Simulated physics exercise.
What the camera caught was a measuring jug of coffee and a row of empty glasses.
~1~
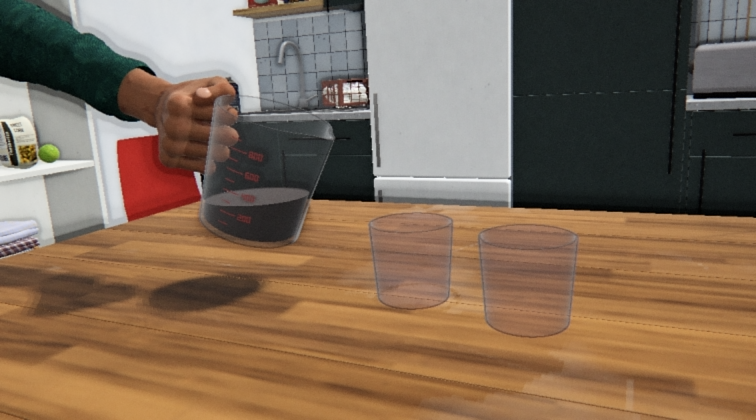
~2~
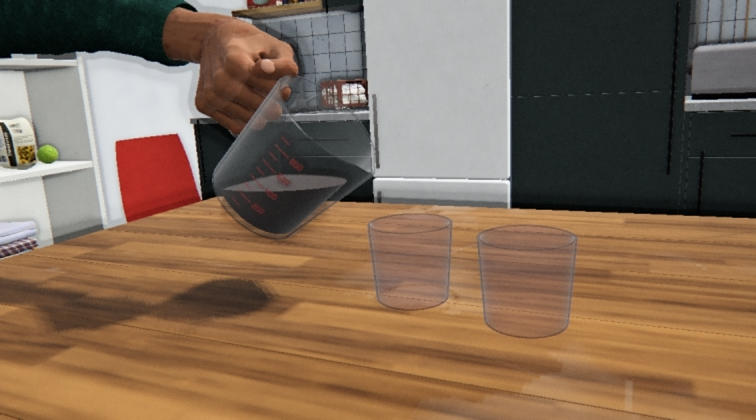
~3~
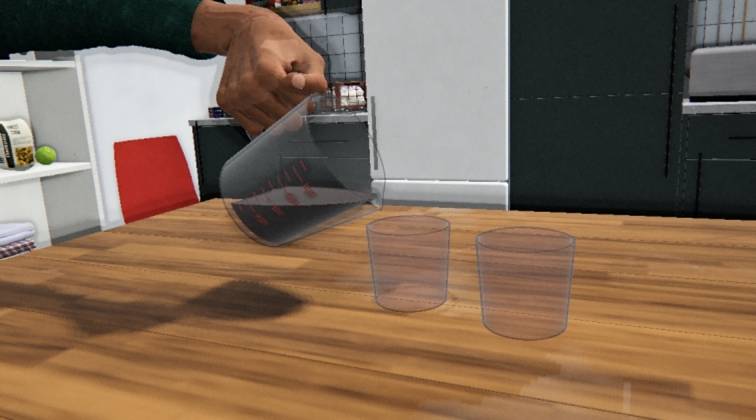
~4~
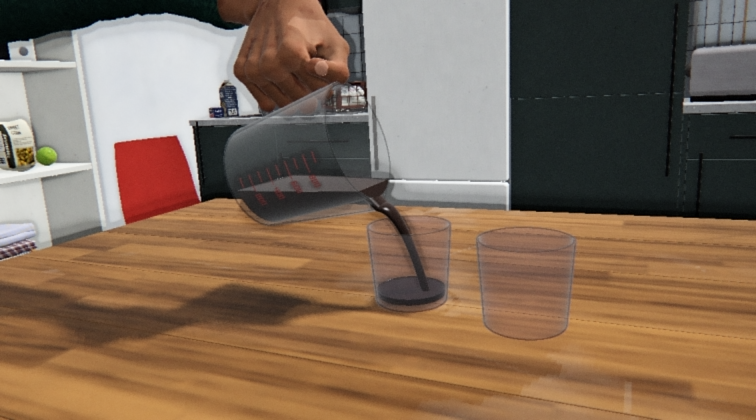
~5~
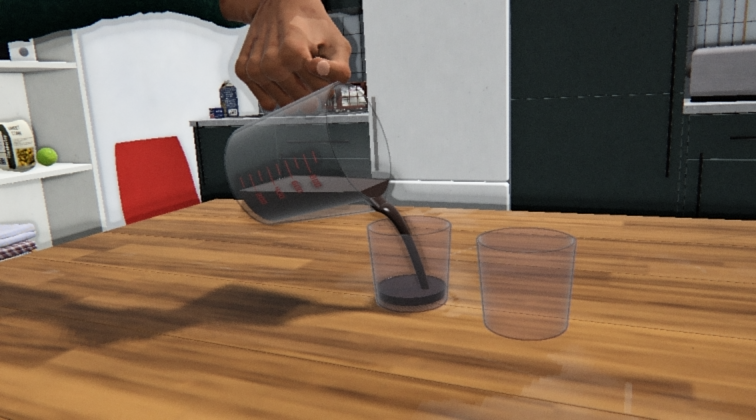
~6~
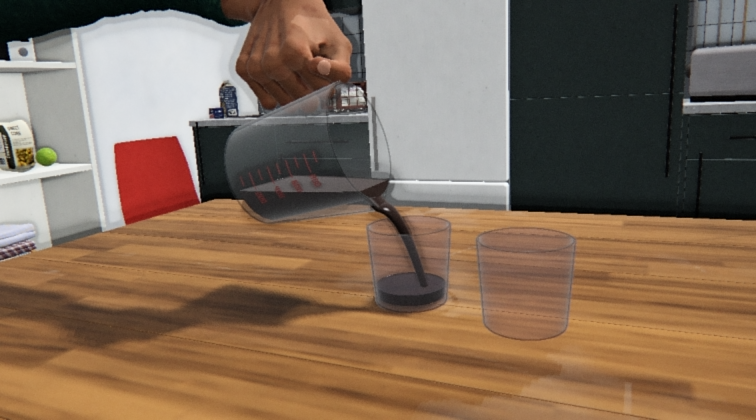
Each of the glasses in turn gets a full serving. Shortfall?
Not everyone is served.
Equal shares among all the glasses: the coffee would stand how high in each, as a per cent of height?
Each would be filled to around 45 per cent of its height.
Next, the first is about half full.
After that, the first is done and the measuring jug has none of its load.
Finally, the measuring jug is empty with one filled and the next at none of a serving.
